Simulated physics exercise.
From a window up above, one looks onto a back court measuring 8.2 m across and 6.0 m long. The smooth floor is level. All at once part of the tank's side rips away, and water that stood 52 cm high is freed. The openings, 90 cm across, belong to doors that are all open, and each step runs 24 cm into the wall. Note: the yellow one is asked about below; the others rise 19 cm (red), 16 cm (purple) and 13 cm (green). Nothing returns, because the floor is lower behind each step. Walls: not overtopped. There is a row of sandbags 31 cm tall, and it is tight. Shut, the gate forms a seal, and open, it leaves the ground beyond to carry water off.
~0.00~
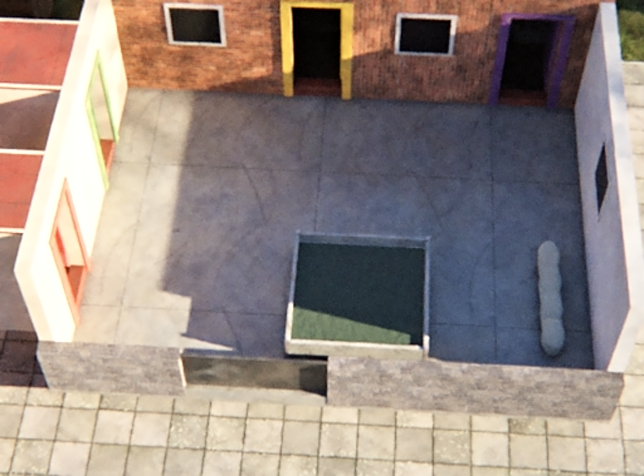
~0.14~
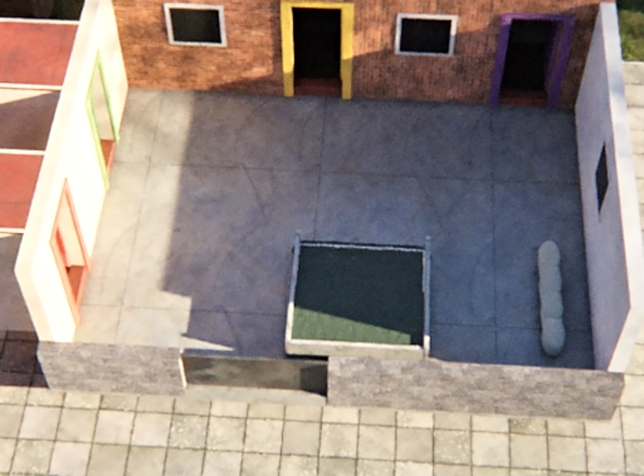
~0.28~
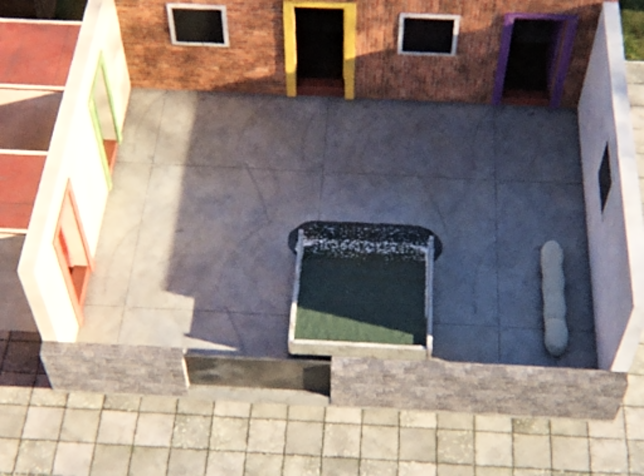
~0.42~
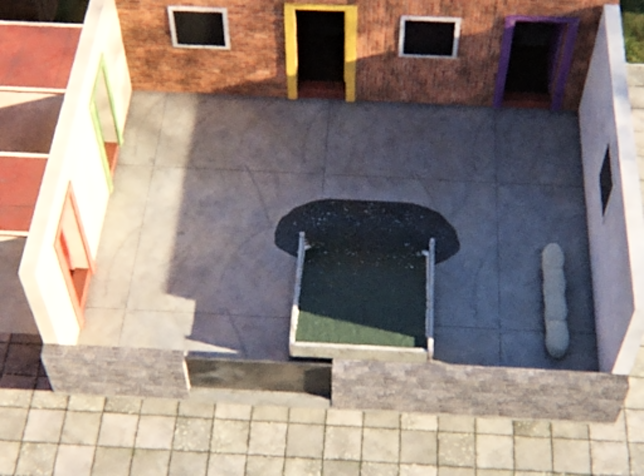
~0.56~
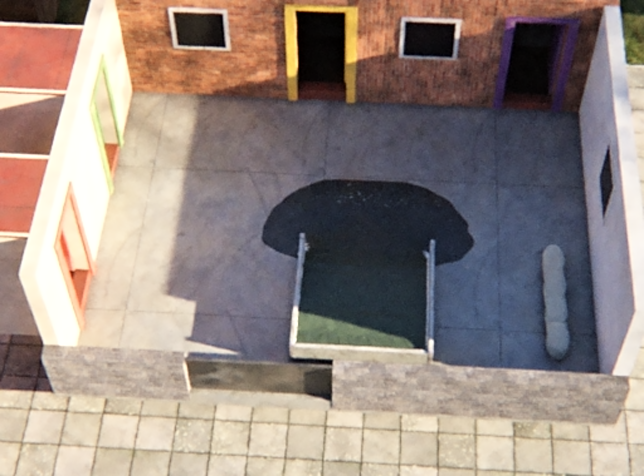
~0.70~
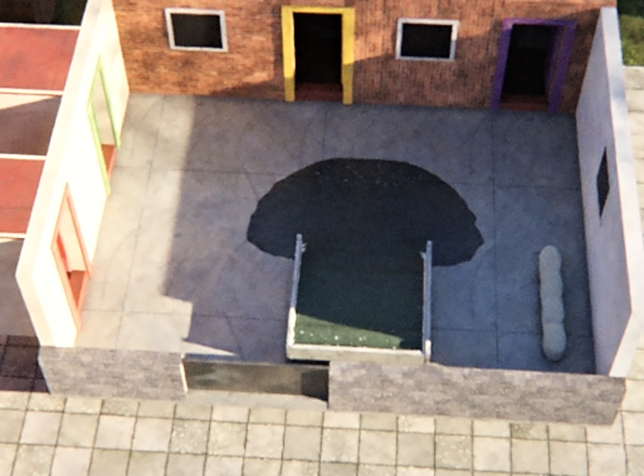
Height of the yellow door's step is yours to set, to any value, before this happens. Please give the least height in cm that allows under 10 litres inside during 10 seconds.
It would have to be roughly 20 cm high.
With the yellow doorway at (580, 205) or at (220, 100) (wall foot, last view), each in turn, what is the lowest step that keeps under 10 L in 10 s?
First place around 6.0 cm, second around 8.5 cm.
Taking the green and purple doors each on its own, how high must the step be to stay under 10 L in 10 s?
You'd want some 7.5 cm at green and some 11.5 cm at purple.
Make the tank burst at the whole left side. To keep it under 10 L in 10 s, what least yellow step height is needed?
Minimum height: Approx. 6.0 cm.
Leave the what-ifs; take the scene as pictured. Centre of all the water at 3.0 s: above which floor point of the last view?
About (367, 182).
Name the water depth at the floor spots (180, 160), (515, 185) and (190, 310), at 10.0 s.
Around 5 cm, 4 cm and 2 cm.
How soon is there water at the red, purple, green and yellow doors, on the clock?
Arrival times - red: 5.0 s; purple: 2.2 s; green: 3.8 s; yellow: 1.3 s.
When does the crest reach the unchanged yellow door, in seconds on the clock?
Around 2.4 seconds.
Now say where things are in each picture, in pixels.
In the first picture, the tank at (360, 291) is whole and still, 52 cm deep; the yellow door at (317, 57) is dry.
In the second picture, the gap is on the far side, the front 0.2 m out at a hidden place; the back of the tank holds 52 cm.
In the third picture, the front is at (311, 226), 0.6 m from the gap on the far side; 1.2 m2 of floor is wet, 52 cm left at the back.
In the fourth picture, water pours out on the far side and has run 1.2 m, to (321, 204); about 8 cm deep outside, 52 cm at the back.
In the fifth picture, the front is at (330, 184), 1.6 m from the gap on the far side; 4.1 m2 of floor is wet, 50 cm left at the back.
In the sixth picture, the front is at (329, 164), 2.1 m from the gap on the far side; 5.7 m2 of floor is wet, 44 cm left at the back; 1.5 m in a straight line remain to the yellow door at (319, 62).
After 1.4 s water covers 30 % of the floor, deepest (25 cm) near (363, 105); 11 cm at the yellow door, 0 litres in over its 22 cm step.
After 3.0 s water covers 45 % of the floor, deepest (32 cm) near (571, 114); 21 cm at the yellow door, 2 litres in over its 22 cm step.
After 10.0 s water covers 95 % of the floor, deepest (12 cm) near (299, 386); 4 cm at the yellow door, 3 litres in over its 22 cm step.
At the yellow door as built, the water arrived by 1.3 s and peaked near 24 cm at 2.4 s.
Run again over the same 10 s with other heights there, 21 litres in over 17.5 cm, 1 litre over 23.5 cm. The limit of 10 litres is kept from about 20 cm up.
